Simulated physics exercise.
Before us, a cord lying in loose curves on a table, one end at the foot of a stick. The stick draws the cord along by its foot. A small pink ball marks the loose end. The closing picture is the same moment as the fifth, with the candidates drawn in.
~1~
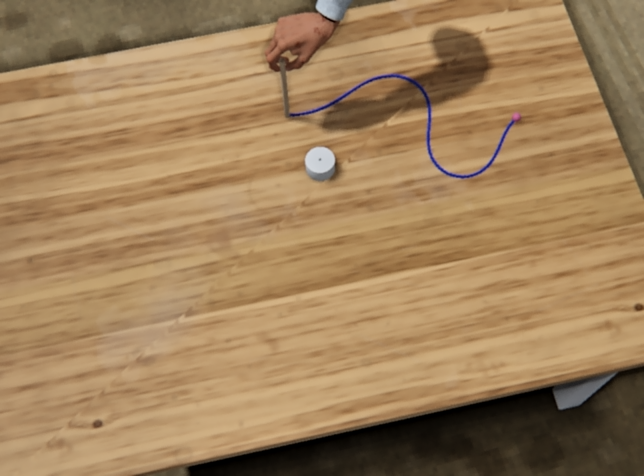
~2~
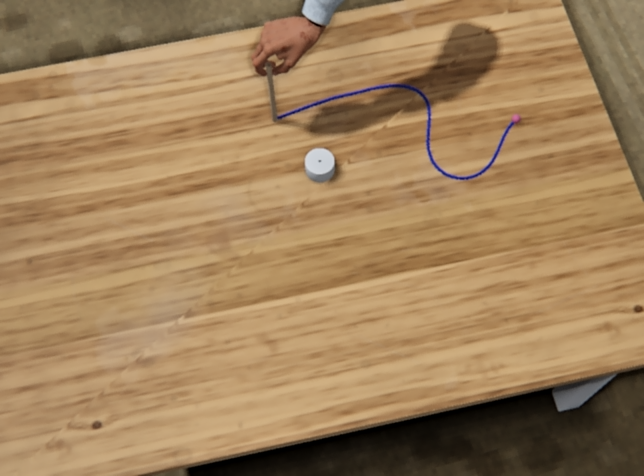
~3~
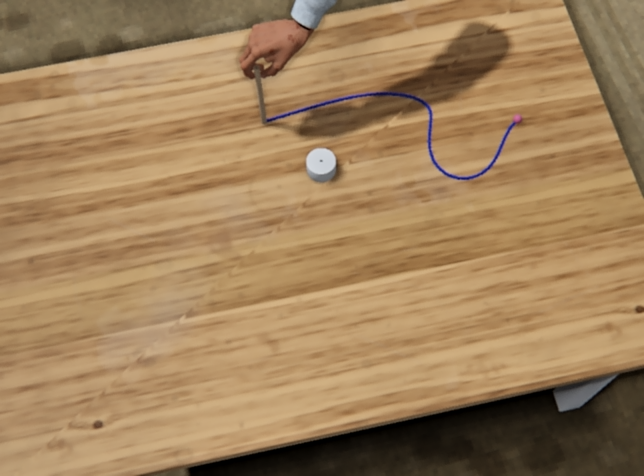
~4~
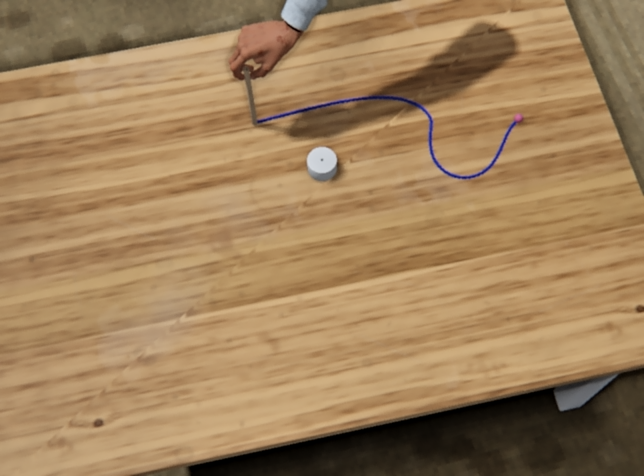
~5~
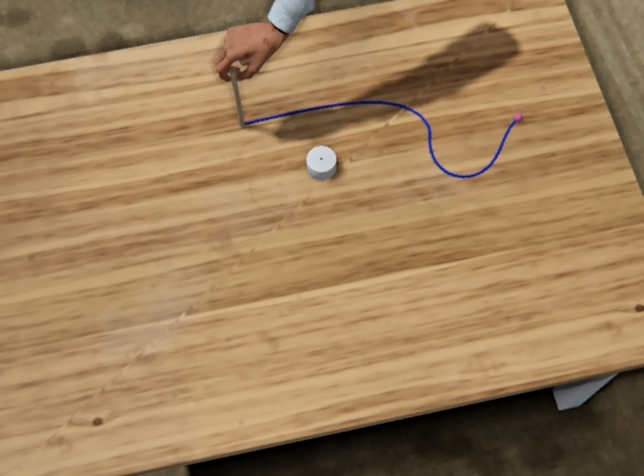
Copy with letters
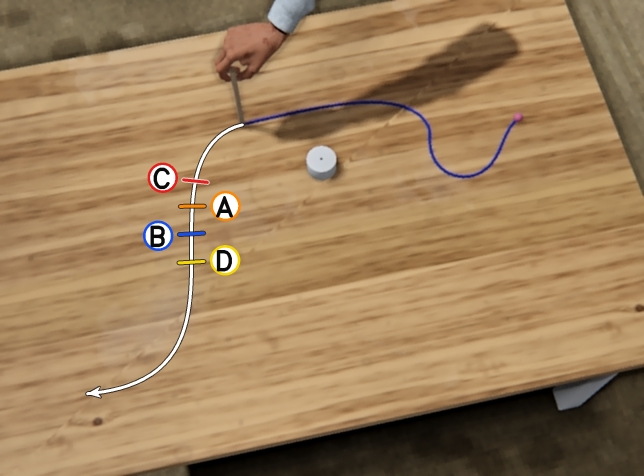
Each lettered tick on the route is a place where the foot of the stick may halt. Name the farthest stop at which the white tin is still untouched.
Up to mark A.
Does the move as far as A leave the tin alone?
For that mark, yes.
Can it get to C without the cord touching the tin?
Yes.
On the copy, A at (192, 206); B at (192, 234); C at (196, 181); D at (192, 262); the route from (242, 125) via (192, 269) to (87, 394).
On A. First, foot of the stick (212, 145), middle of the cord (392, 129), free end (518, 118).
Then, foot of the stick (197, 177), middle of the cord (376, 138), free end (518, 118).
Finally, foot of the stick (192, 207), middle of the cord (366, 144), free end (518, 118); nothing has been touched.
By contrast, B brings the cord against the tin; C is safe but short; D brings the cord against the tin.
